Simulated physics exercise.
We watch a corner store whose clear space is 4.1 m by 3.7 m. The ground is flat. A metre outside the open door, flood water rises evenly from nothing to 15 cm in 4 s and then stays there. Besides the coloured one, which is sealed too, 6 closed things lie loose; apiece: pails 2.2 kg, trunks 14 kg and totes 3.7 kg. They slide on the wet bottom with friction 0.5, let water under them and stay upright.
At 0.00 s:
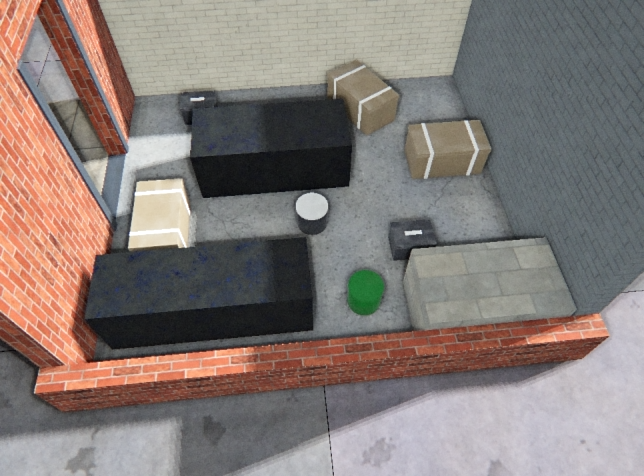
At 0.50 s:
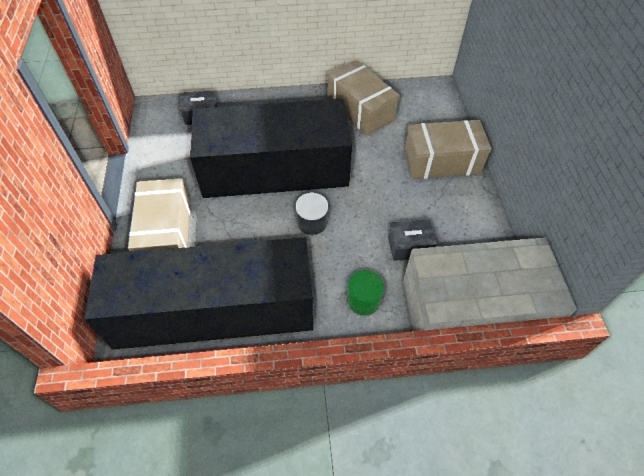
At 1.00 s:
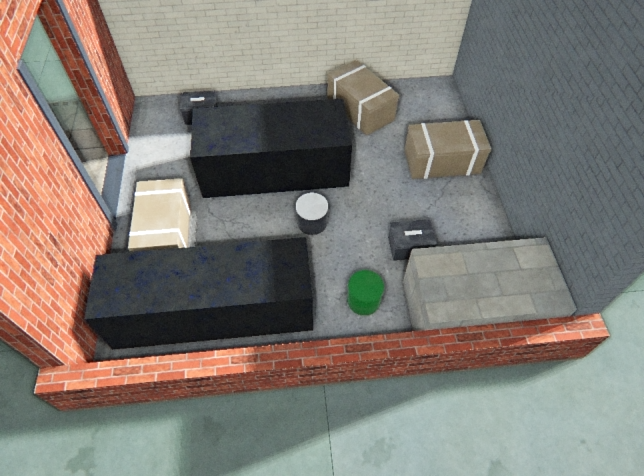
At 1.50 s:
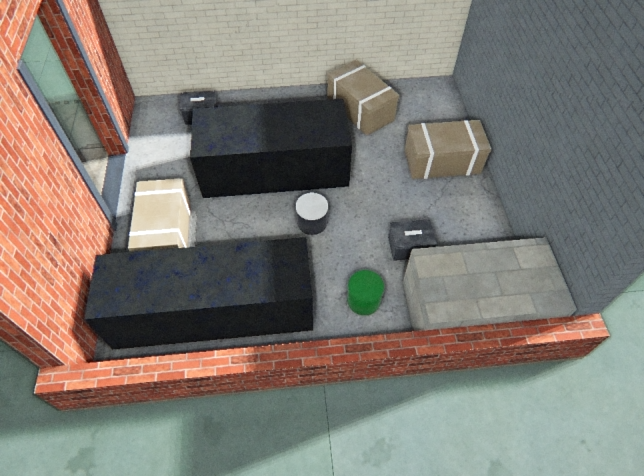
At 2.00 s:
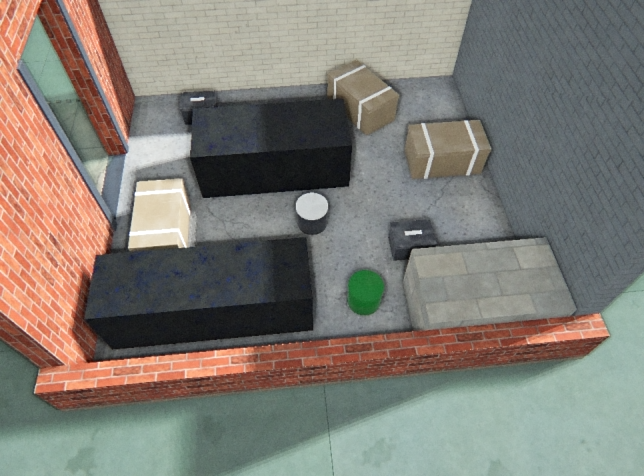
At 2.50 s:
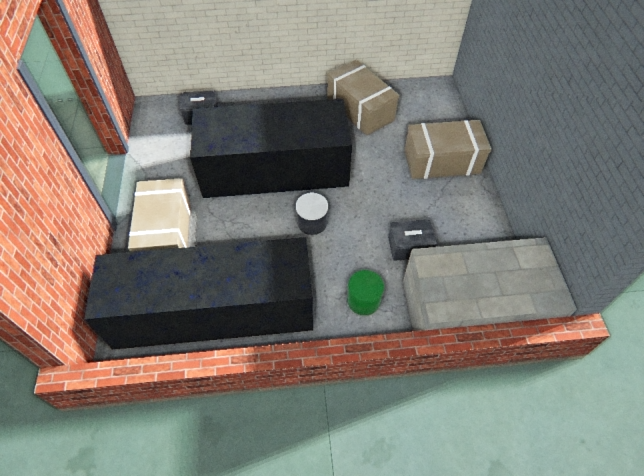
In a corner store, greenish water covers the ground outside while the things inside stay still.
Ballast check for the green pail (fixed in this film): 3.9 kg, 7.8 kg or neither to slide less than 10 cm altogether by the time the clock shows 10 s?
For it, the smaller load will do.
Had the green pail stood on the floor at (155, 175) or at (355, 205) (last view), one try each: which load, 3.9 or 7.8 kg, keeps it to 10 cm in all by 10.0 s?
In turn: Neither is enough; only the larger holds.
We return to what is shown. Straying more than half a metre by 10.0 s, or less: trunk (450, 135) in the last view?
Answer: Under.
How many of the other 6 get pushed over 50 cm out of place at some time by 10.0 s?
I count 4.
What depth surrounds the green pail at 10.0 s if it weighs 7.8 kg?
About 2 cm.
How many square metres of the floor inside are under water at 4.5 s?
About 3.5 m2.
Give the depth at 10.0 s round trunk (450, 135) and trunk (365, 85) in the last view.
Roughly 4 and 4 cm.
After 3.5 s the green pail would be 0 cm from its start with 3.9 kg and 0 cm from its start with 7.8 kg; 0 cm of water round it then.
After 4.5 s the green pail would be 0 cm from its start with 3.9 kg and 0 cm from its start with 7.8 kg; 0 cm of water round it then.
After 7.0 s the green pail would be 0 cm from its start with 3.9 kg and 0 cm from its start with 7.8 kg; 1 cm of water round it then.
After 10.0 s the green pail would be 0 cm from its start with 3.9 kg and 0 cm from its start with 7.8 kg; 2 cm of water round it then.
